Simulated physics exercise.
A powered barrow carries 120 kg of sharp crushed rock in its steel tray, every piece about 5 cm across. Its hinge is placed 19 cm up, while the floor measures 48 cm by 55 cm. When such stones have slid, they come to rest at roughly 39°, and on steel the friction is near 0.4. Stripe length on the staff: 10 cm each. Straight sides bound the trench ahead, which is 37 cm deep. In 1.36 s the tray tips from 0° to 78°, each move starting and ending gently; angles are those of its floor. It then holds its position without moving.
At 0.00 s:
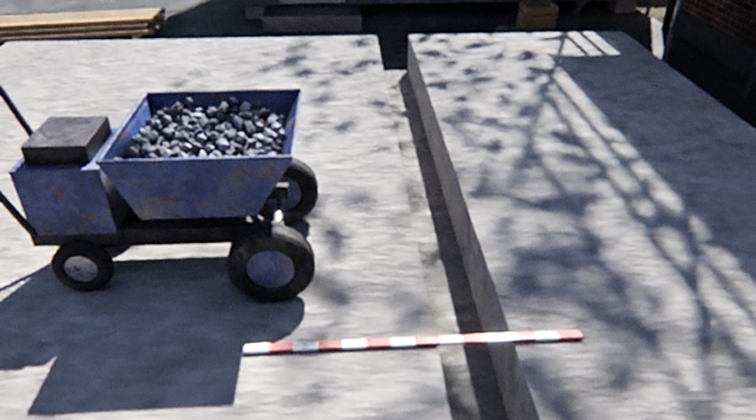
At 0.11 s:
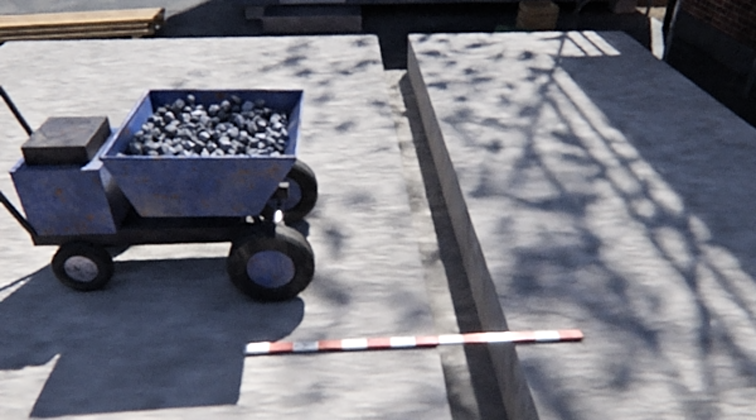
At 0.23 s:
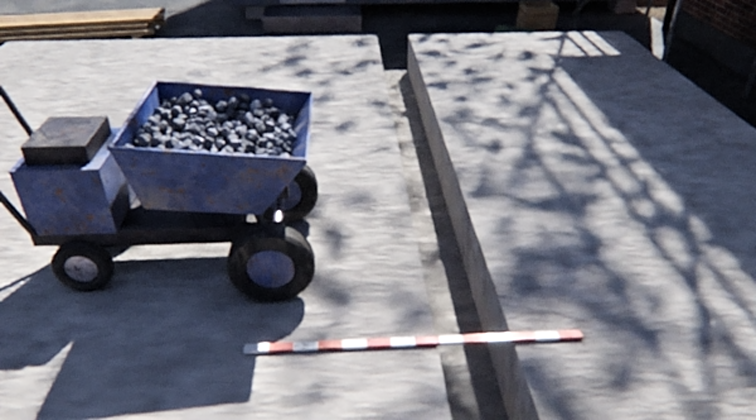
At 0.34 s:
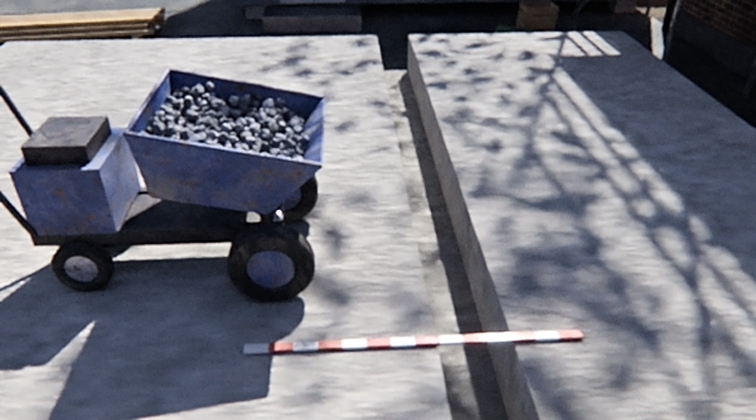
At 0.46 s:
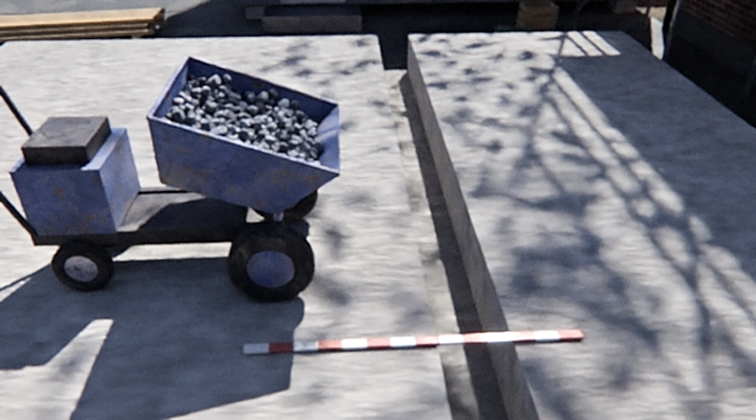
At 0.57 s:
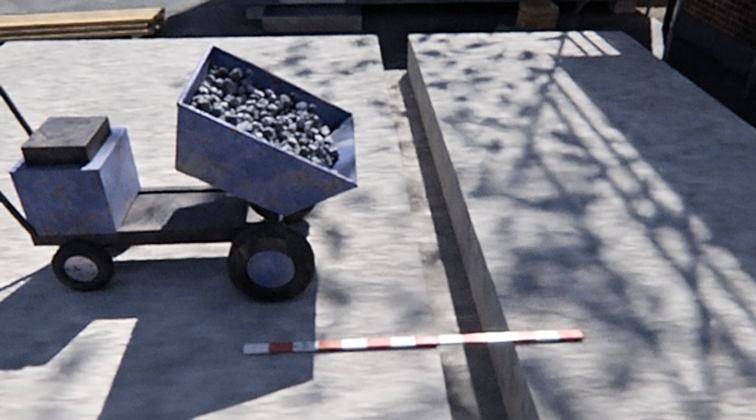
A pale grey concrete surface, split by a narrow straight-sided trench and dappled with branch-like shadows on the right, is seen from above in sunlight. A blue barrow with black wheels and a tray of dark grey stones stands on the left, with a red-and-white staff reaching across the trench. The tray gradually tilts rightward, its left end rising, while the barrow and camera stay still.
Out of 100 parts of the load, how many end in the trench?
Some 75 out of 100.
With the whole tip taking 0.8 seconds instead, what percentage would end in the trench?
Trench share: Approx. 80%.
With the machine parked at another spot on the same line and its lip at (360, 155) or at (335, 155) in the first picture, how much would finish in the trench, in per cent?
I'd expect close to 75 per cent at the first and 90 per cent at the second.
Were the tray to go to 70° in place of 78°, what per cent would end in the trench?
Near 40 per cent then.
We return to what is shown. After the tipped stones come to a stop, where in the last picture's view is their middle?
I'd point to around (441, 289).
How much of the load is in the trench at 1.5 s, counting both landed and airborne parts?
Some 25 per cent of the load by that point.
After 1.0 s the floor is at 66°; 100 % in the tray; the foremost stones are at (384, 184).
After 1.5 s the floor is at 78°; 69 % in the tray, 7 % short of the trench, 24 % in the trench; the foremost stones are at (470, 267).
After 1.8 s the floor is at 78°; 41 % in the tray, 11 % short of the trench, 48 % in the trench; the foremost stones are at (481, 279).
After 3.8 s the floor is at 78°; 7 % in the tray, 18 % short of the trench, 75 % in the trench; the foremost stones are at (483, 273).
